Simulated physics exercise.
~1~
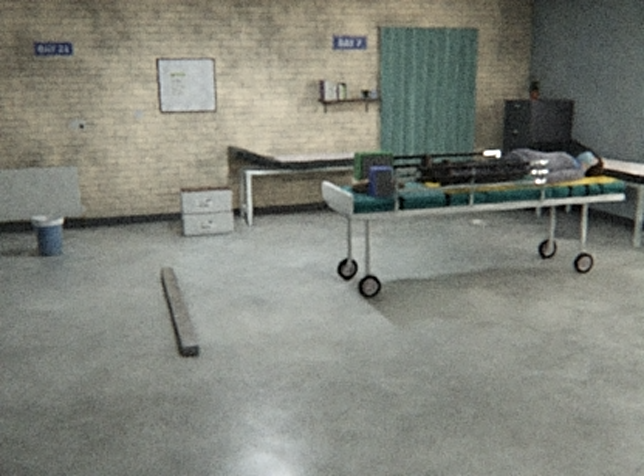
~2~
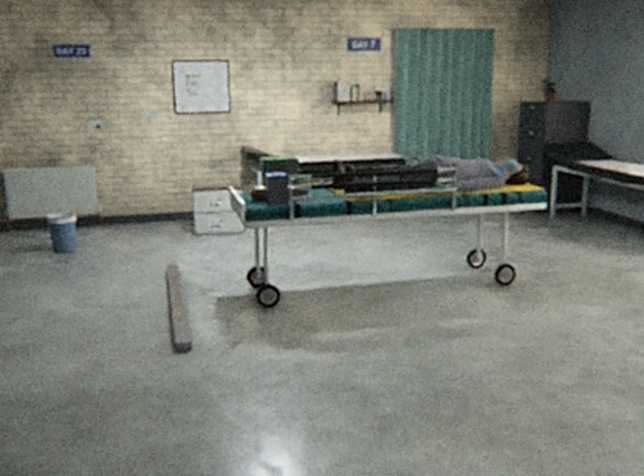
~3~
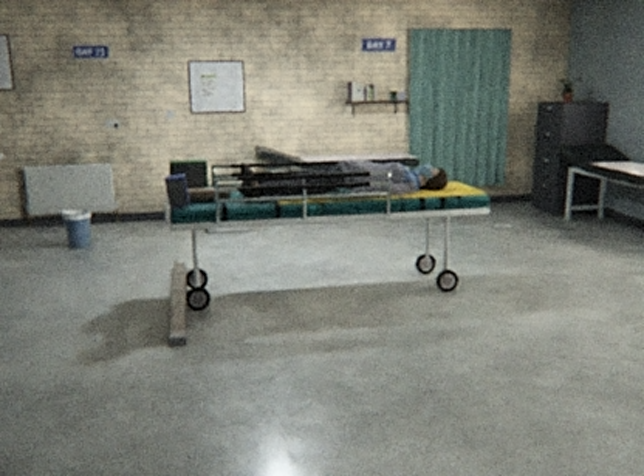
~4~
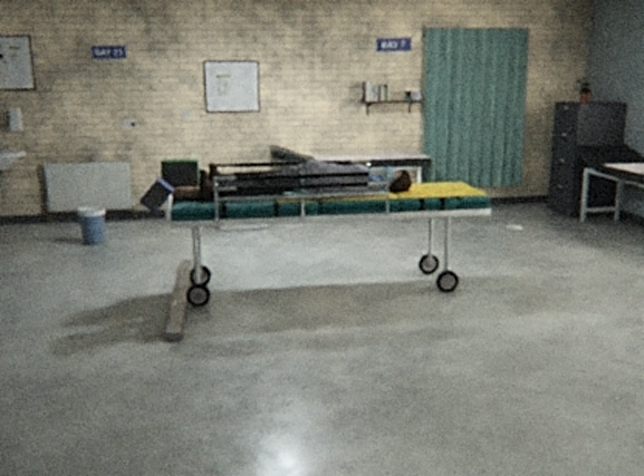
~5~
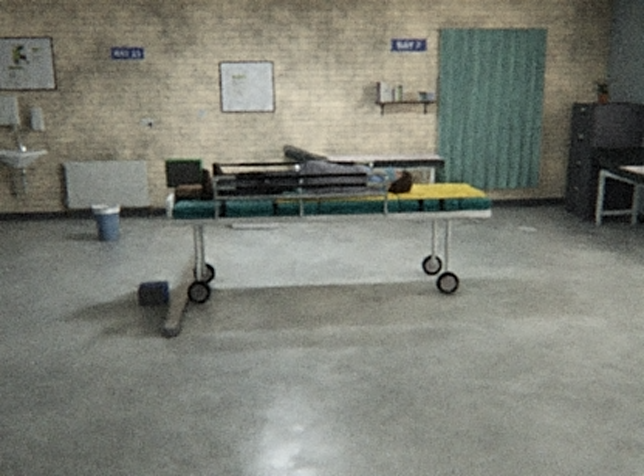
The clip opens in a brick-walled ward, where a wheeled hospital trolley carries a person lying down, with a green monitor and a blue pump at its left end. The trolley rolls left toward a low sill on the floor while the view drifts slightly sideways. Its left wheels meet the sill and it stops dead. The person slides on toward the left, and the pump leans outward, then tips over the end. The pump drops to the floor and lies on its side by the sill, while the green monitor and the person remain aboard.
